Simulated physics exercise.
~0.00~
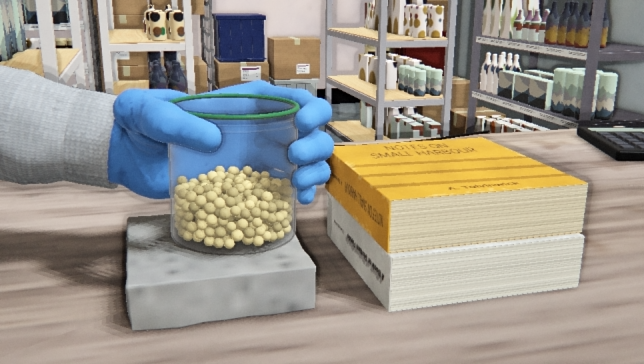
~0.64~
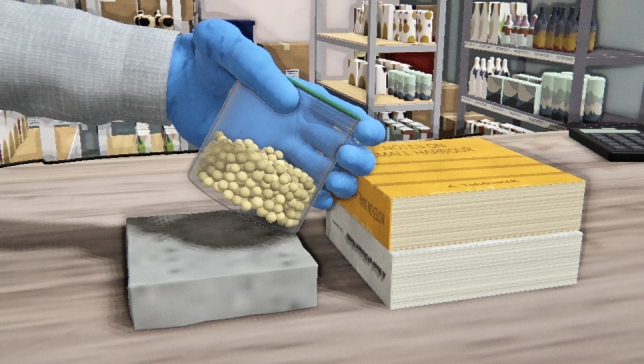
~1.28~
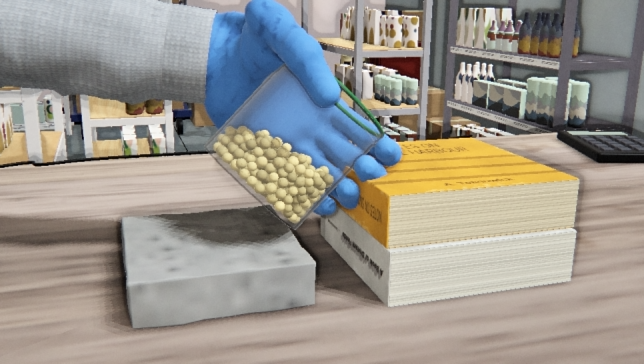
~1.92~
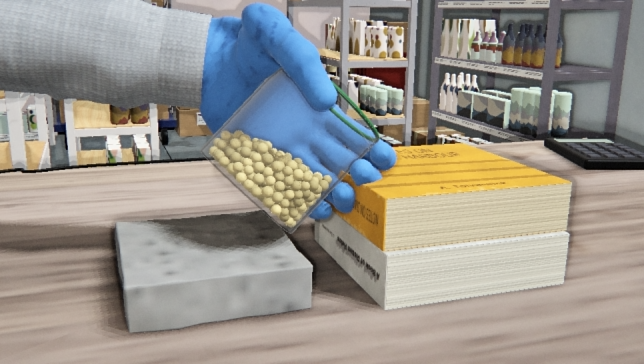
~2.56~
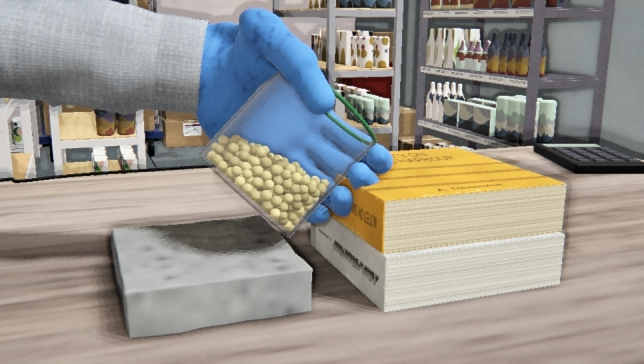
The clip shows a blue-gloved hand lifting a clear jar of pale yellow balls off a gray block and tilting it to the right against a stack of two books, where it stays leaning, still held, with the balls inside, as the view drifts slightly.
